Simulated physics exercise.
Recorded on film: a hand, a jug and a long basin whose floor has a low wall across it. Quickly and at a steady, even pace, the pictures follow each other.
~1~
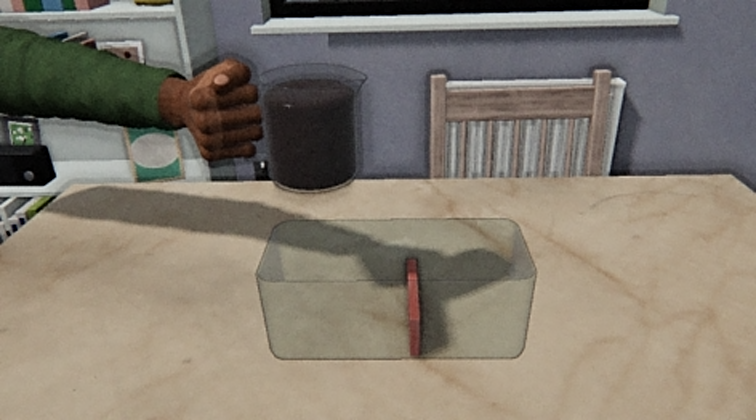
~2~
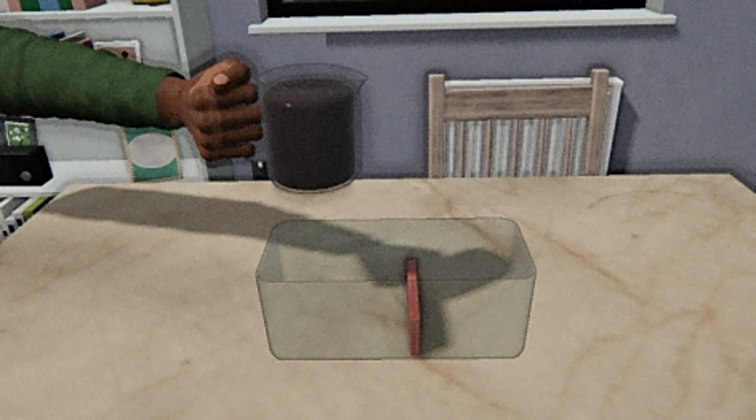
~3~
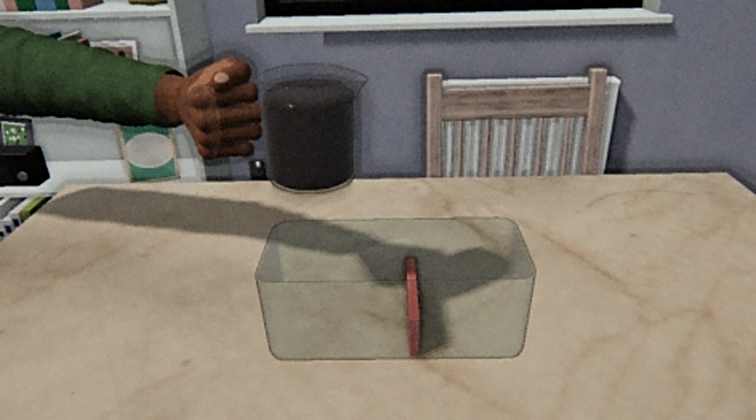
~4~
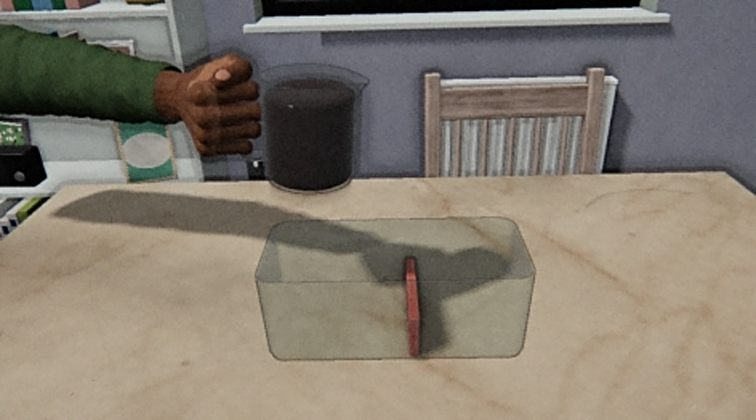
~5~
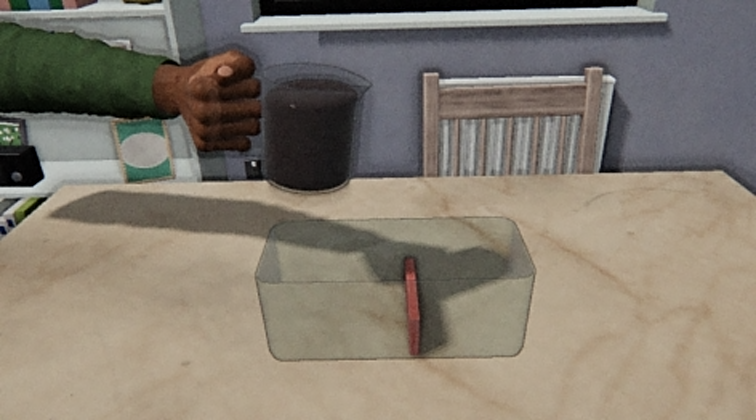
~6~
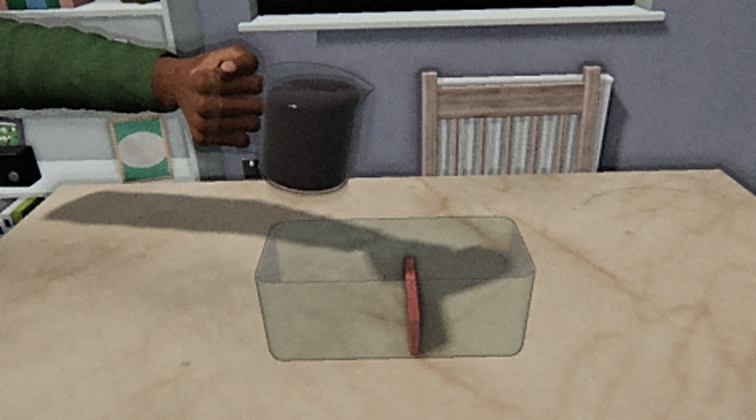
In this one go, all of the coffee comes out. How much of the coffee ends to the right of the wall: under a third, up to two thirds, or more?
Outstrips two thirds.
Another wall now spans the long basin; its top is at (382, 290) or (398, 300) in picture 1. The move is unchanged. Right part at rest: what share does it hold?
The first position gives around 95 percent, the second around 95 percent.
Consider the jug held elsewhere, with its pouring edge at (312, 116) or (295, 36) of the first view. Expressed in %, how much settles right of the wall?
About 0 per cent, then about 5 per cent.
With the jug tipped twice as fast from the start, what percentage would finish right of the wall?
90 per cent or thereabouts.
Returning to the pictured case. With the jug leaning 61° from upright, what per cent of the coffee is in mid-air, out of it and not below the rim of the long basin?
About 15 %.
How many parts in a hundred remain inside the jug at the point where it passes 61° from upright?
Near 85 per cent.
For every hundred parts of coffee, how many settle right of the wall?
Estimate: Some 95 per cent.
A moment on, the jug is tipped part way and 84 per cent is still to pour, 0 is left of the wall and 2 right of it.
Next, the jug is tipped on its side and 38 per cent is still to pour, 0 is left of the wall and 38 right of it.
Then the jug is tipped on its side and 9 per cent is still to pour, 2 is left of the wall and 82 right of it.
Later the jug is tipped on its side and 2 per cent is still to pour, 4 is left of the wall and 92 right of it.
In the end 7 per cent lies left of the wall, 93 right of it and 1 outside.
